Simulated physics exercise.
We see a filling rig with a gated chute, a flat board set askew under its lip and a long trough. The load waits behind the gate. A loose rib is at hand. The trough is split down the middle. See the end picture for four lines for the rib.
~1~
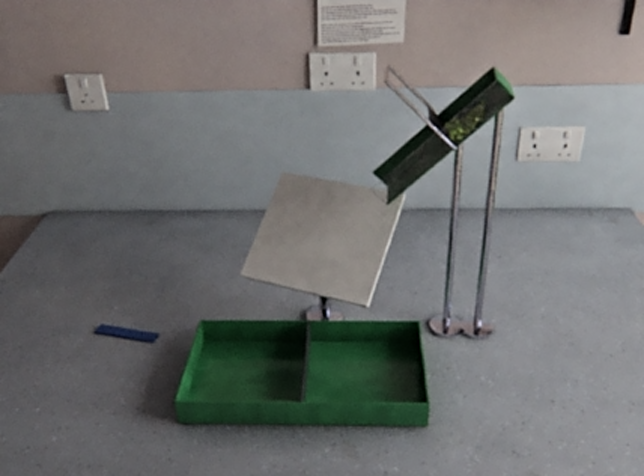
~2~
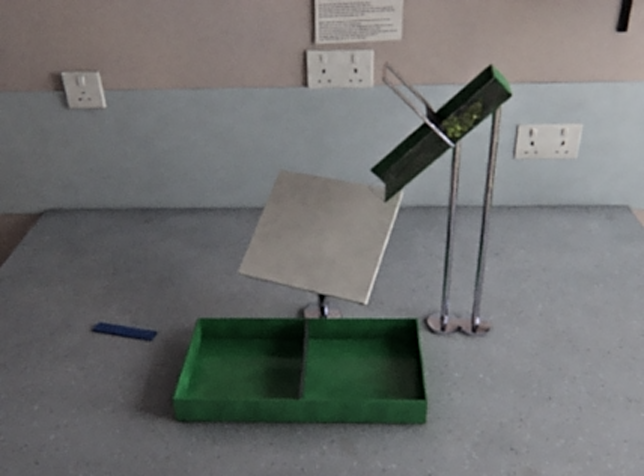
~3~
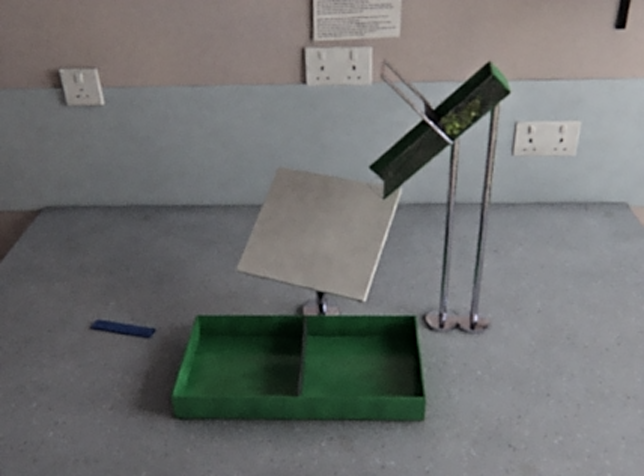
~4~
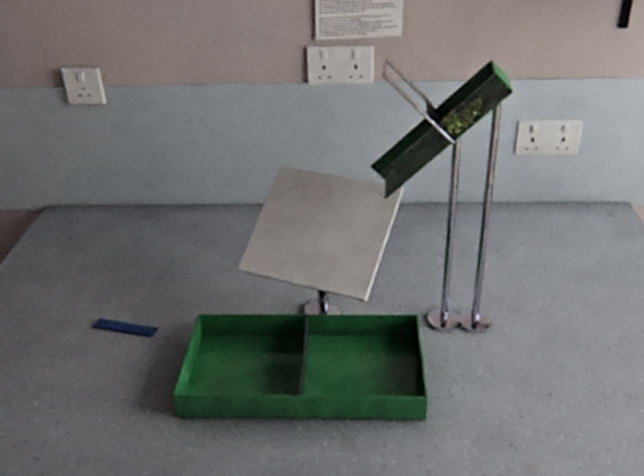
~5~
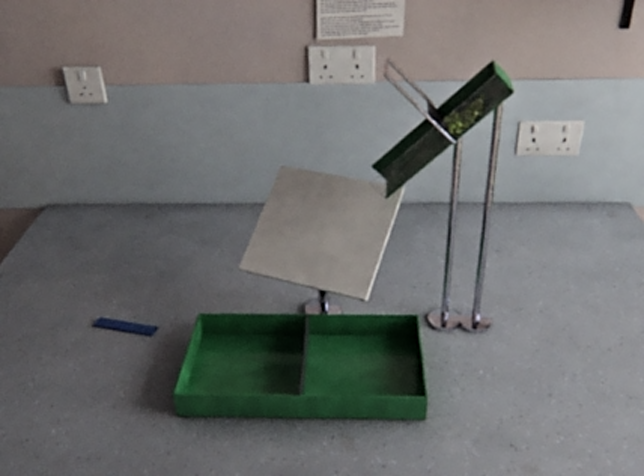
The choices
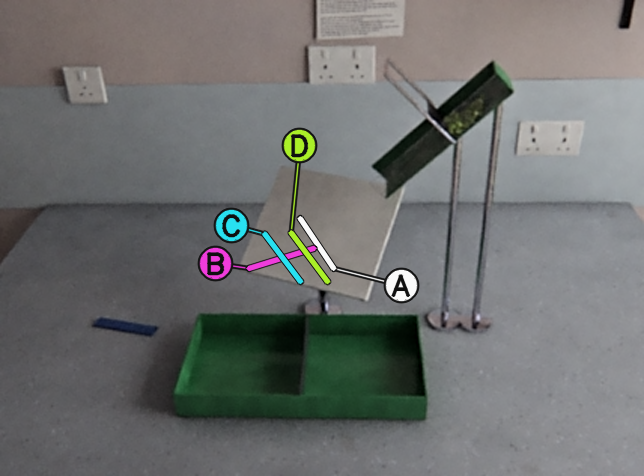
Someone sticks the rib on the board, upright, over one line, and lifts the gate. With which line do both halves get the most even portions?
C.
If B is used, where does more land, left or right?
Left.
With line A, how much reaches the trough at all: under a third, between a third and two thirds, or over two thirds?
It is over two thirds.
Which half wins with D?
Right.
On the marked copy, line A from (300, 218) to (333, 268); line B from (313, 248) to (249, 268); line C from (264, 234) to (300, 281); line D from (291, 232) to (327, 281).
For line A, of what is caught, a small share in the left half, all but a few in the right.
For line B, of what is caught, the bulk in the left half, close to a quarter in the right.
For line C, of what is caught, close to a third in the left half, close to two thirds in the right.
For line D, of what is caught, a small share in the left half, all but a few in the right.
